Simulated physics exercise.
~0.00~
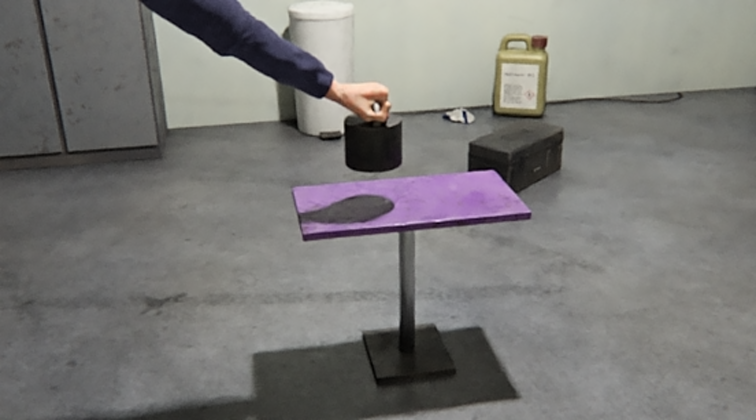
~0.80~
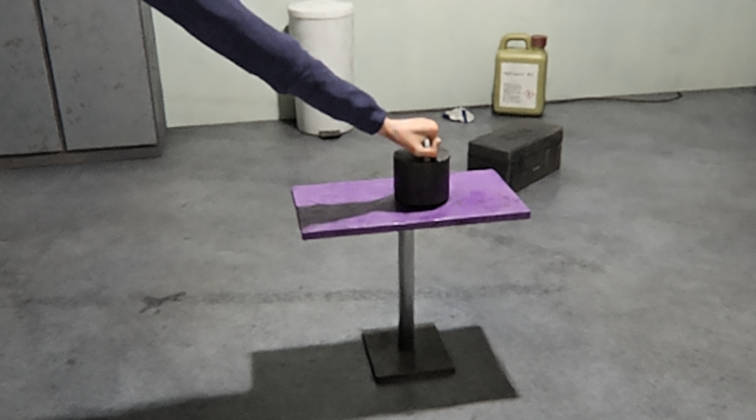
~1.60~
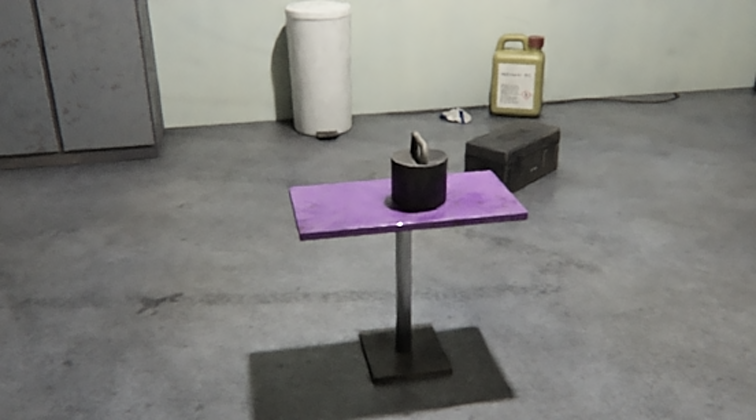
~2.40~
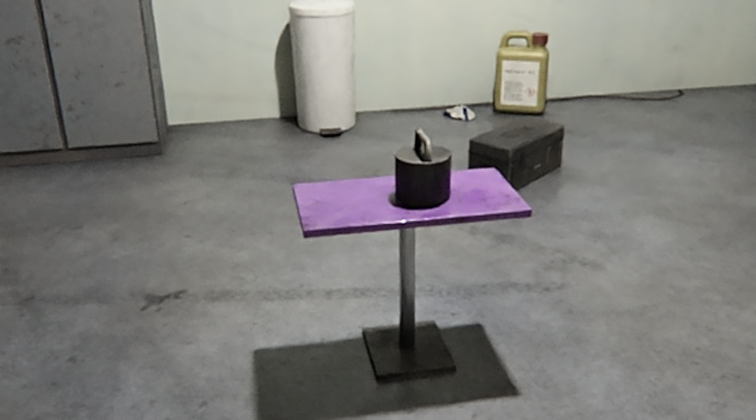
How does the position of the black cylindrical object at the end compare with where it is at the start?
At the start it is held in the air above the purple table, and at the end it rests on the tabletop, lower and a little farther to the right.
We see a hand lower a black cylindrical object onto a purple side table with a single narrow leg, then let go and withdraw from view. The object stays where it was set down, and the table remains upright and steady.
